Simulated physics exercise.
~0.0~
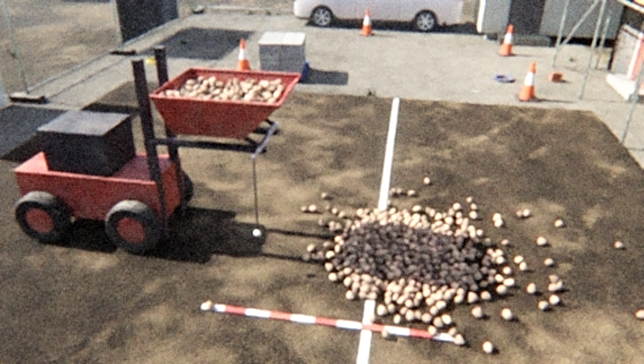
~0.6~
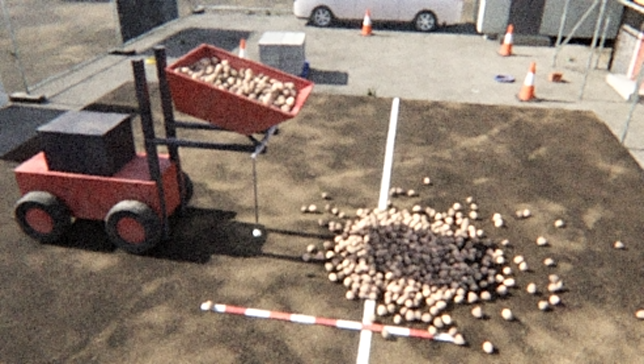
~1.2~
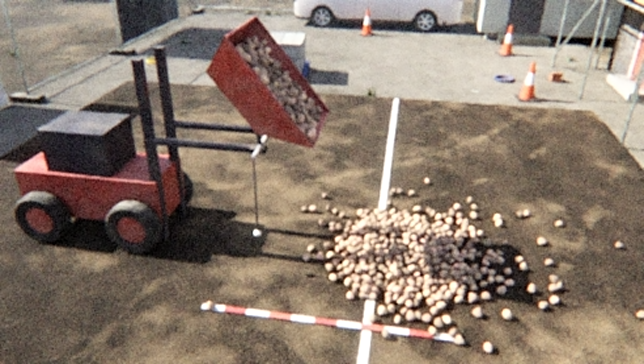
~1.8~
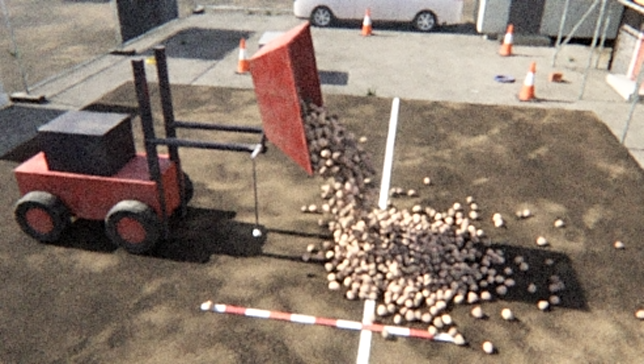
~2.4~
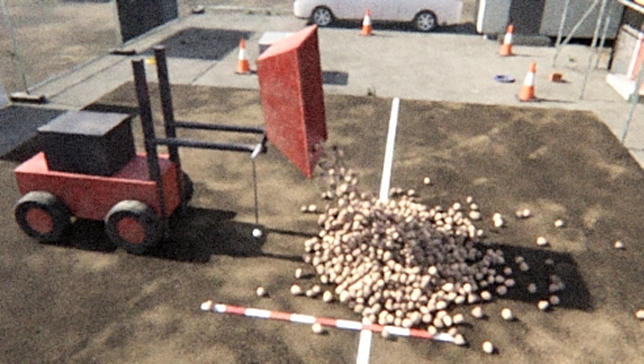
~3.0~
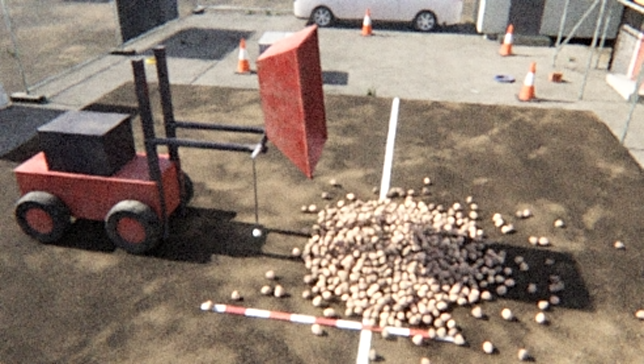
At the start, a small red and black fork truck on the left holds a raised red skip full of pale, rounded stones, while a heap of similar stones already lies across a white line painted on the dark ground. The skip tilts forward to the right, gently at first and then steeply, with its load still inside. As it nears upright, the stones pour over its lower edge onto the heap. The stream thins to a trickle as the pile grows and spreads. Finally the skip hangs steeply tipped and the flow has stopped, leaving a broader heap over the line, stray stones around it, and some by the red and white pole.
